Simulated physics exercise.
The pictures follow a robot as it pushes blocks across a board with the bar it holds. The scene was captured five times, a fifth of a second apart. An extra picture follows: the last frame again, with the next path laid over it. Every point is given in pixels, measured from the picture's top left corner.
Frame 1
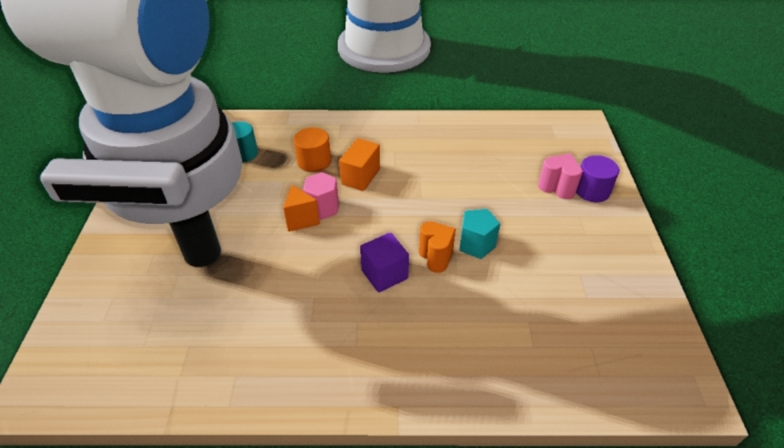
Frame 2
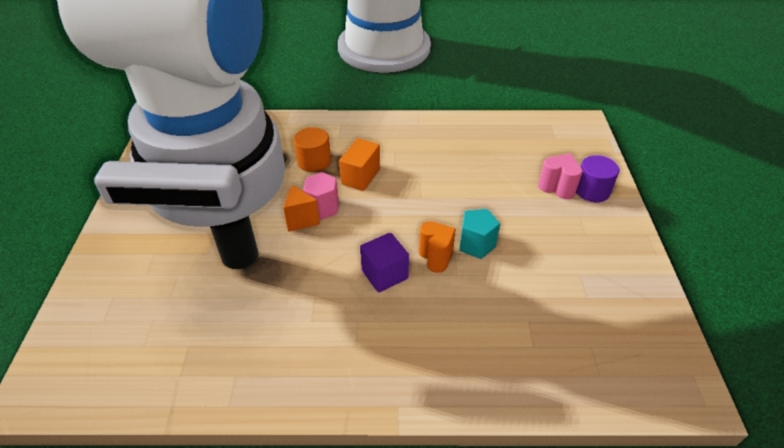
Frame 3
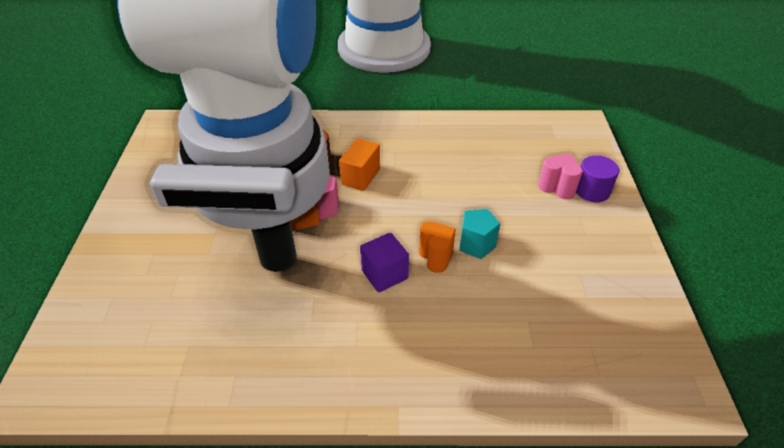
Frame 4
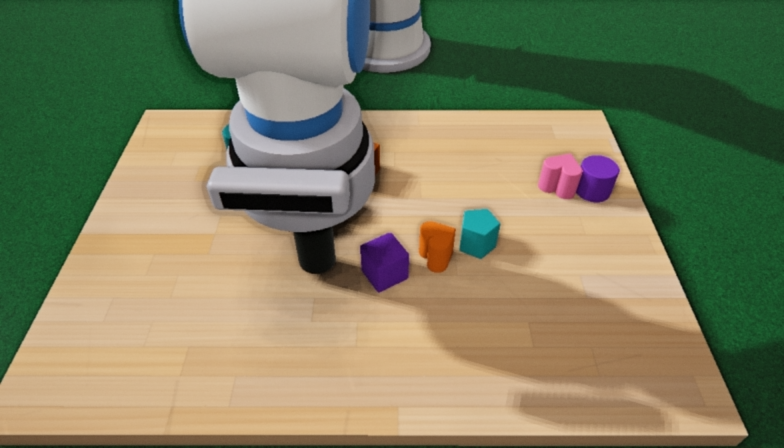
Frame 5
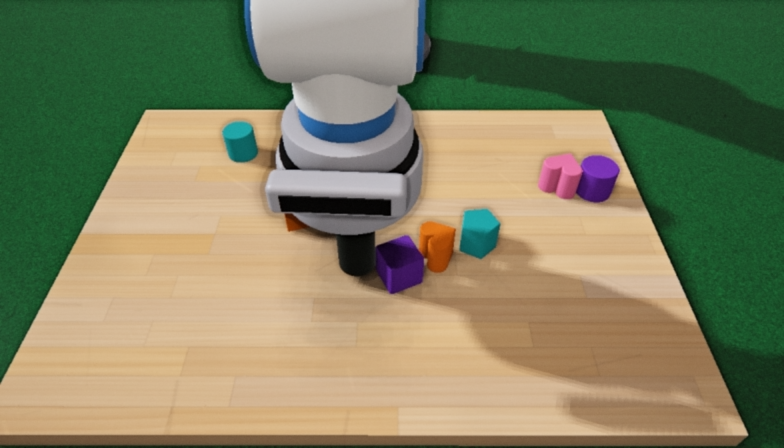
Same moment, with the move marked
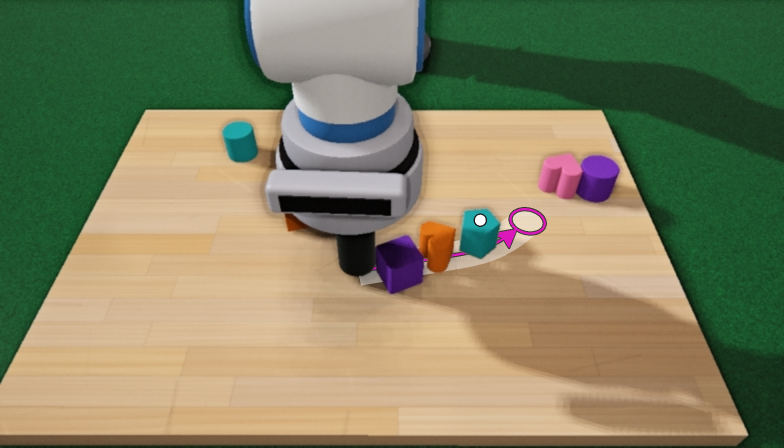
A white and blue robot arm slides its black bar rightward across a wooden board scattered with small orange, pink, purple and turquoise blocks, passing in front of several of them. By the end, the bar meets the purple block and nudges it slightly right, close against an orange heart block.
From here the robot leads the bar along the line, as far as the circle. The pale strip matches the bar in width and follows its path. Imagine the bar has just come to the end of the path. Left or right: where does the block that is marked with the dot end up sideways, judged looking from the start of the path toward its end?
It goes toward the left-hand side.
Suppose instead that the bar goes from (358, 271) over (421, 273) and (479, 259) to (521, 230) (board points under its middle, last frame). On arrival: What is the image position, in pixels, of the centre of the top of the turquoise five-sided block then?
For the centre of its top, I'd go with (528, 164).
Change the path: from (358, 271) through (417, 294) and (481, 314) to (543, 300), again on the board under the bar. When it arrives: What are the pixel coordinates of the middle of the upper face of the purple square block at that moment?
The top centre is at (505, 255).
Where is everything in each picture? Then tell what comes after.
The first frame shows bar tip at (203, 254); block tops, purple square block at (384, 249); orange heart block at (438, 233); turquoise five-sided block at (480, 220); pink heart block at (565, 163).
The second frame shows bar at (240, 256); blocks unchanged.
The third frame shows bar at (278, 258); blocks unchanged.
The fourth frame shows bar at (317, 260); blocks unchanged.
The fifth frame shows bar at (358, 263); purple square block at (400, 252); orange heart block at (438, 233); turquoise five-sided block at (480, 220); pink heart block at (565, 163).
Path on the board, from (358, 271) through (422, 260) and (483, 248) to (528, 221); the dot is on the turquoise five-sided block.
What follows on the original path. One third of the way, bar at (423, 252); purple square block at (447, 260), turned 75° clockwise; orange heart block at (463, 232), turned 45° anticlockwise; turquoise five-sided block at (490, 217).
Two thirds of the way, bar at (485, 240); purple square block at (455, 262), turned 100° clockwise; orange heart block at (524, 235), turned 10° clockwise; turquoise five-sided block at (523, 210), turned 80° anticlockwise.
At the end, bar at (530, 212); purple square block at (455, 262), turned 100° clockwise; orange heart block at (536, 234), turned 60° clockwise; turquoise five-sided block at (561, 184), turned 95° anticlockwise; pink heart block in place.
